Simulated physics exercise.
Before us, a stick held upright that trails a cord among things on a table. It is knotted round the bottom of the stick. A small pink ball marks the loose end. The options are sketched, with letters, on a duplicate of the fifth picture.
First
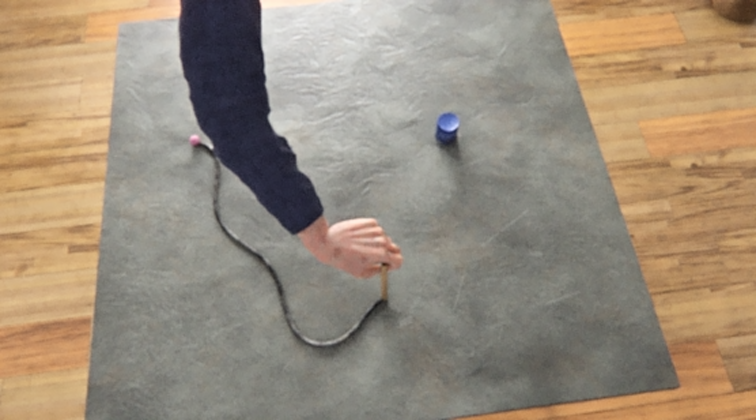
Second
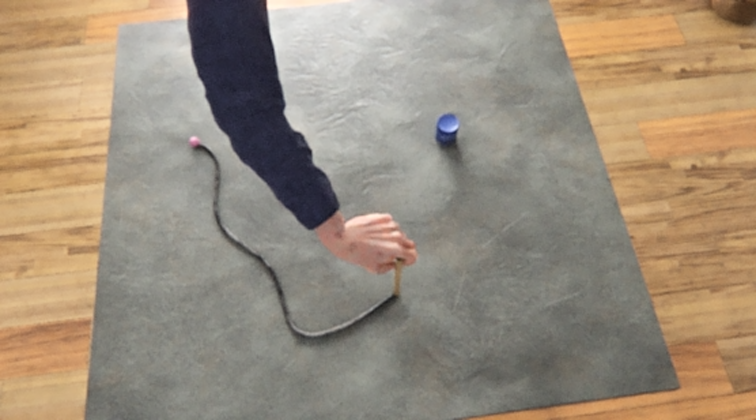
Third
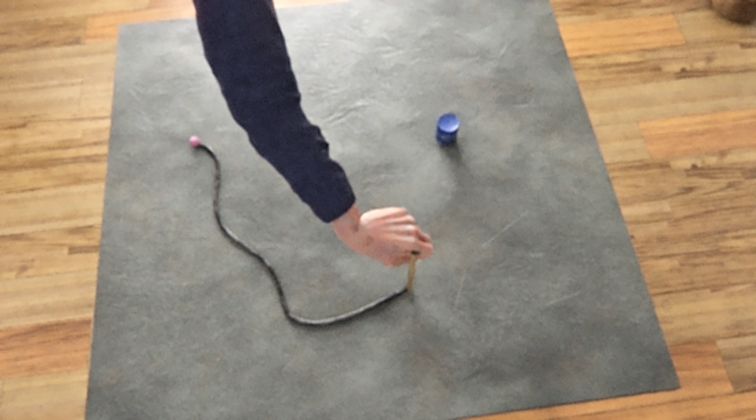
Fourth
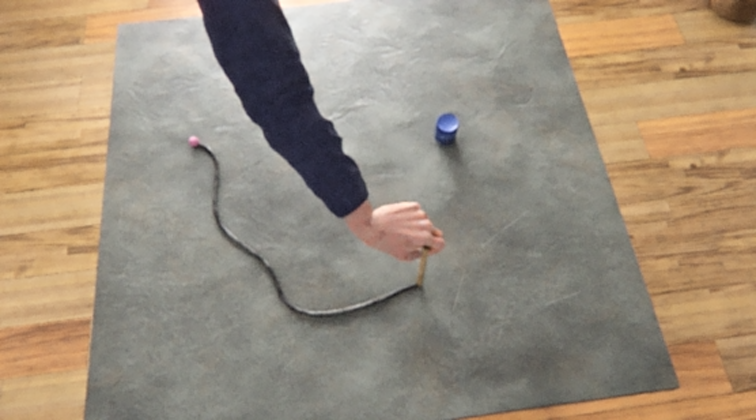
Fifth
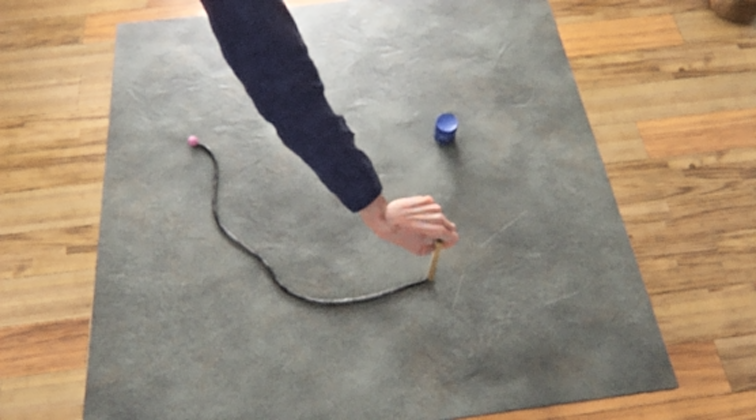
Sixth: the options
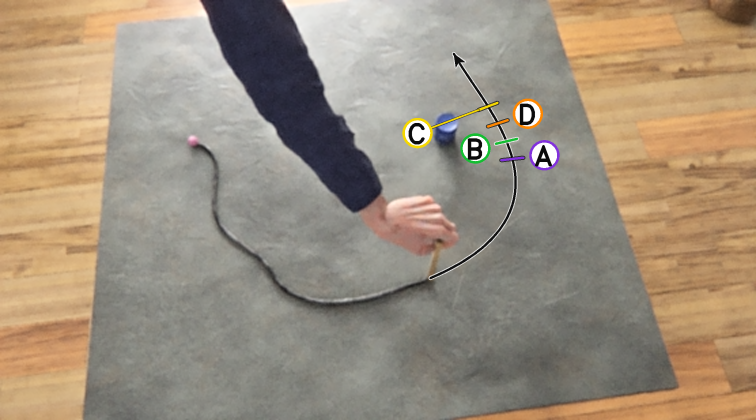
A hand holding an upright stick drags the end of a dark cord rightward across a grey mat, below a blue jar.
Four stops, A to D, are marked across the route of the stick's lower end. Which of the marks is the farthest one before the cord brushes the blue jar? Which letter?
The farthest safe stop is C.
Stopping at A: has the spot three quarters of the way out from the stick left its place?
By then, yes.
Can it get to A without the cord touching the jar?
Yes.
On the copy, A at (512, 159); B at (507, 141); C at (488, 106); D at (498, 123); the route from (430, 278) via (514, 168) to (454, 54).
On C. First, foot of the stick (498, 232), middle of the cord (319, 239), free end (200, 146).
Then, foot of the stick (513, 162), middle of the cord (356, 220), free end (210, 161).
Finally, foot of the stick (488, 107), middle of the cord (368, 202), free end (215, 166); nothing has been touched.
By contrast, A is safe but short; B is safe but short; D is safe but short.
